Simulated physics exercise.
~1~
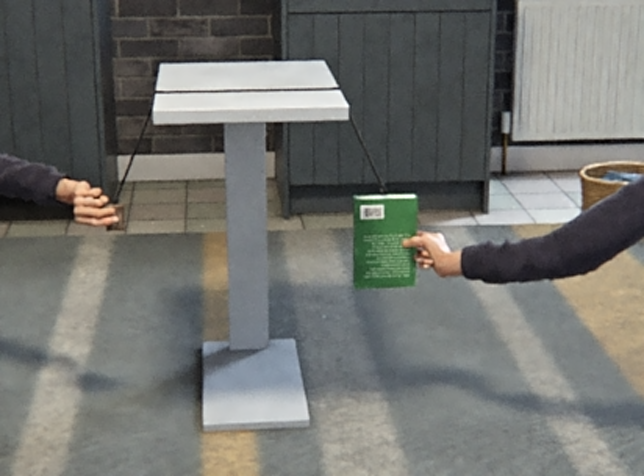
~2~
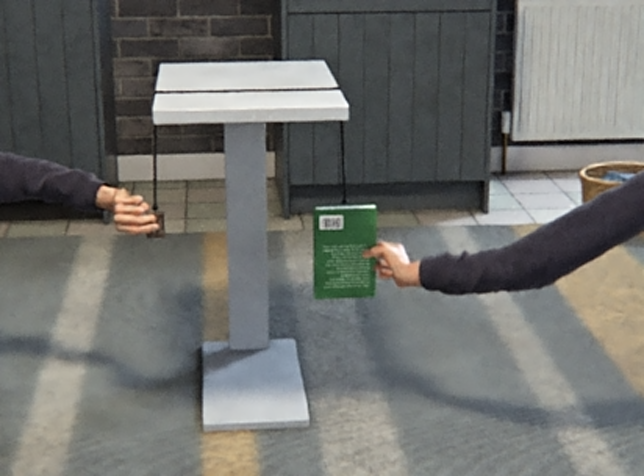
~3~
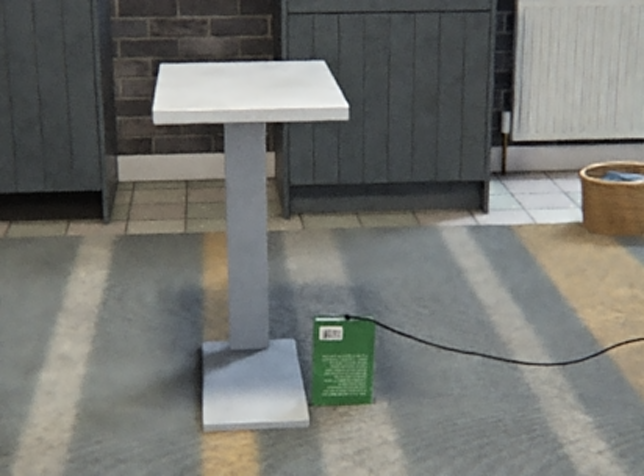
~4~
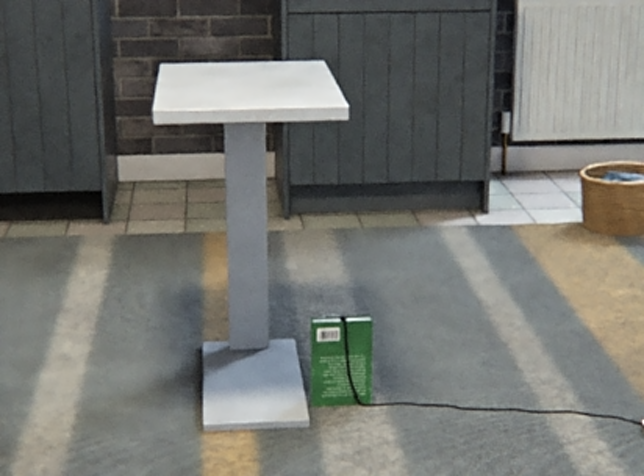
On a striped carpet, hands releasing a cord draped over a stand, the green book dropping upright and the cord sliding off rightwards.
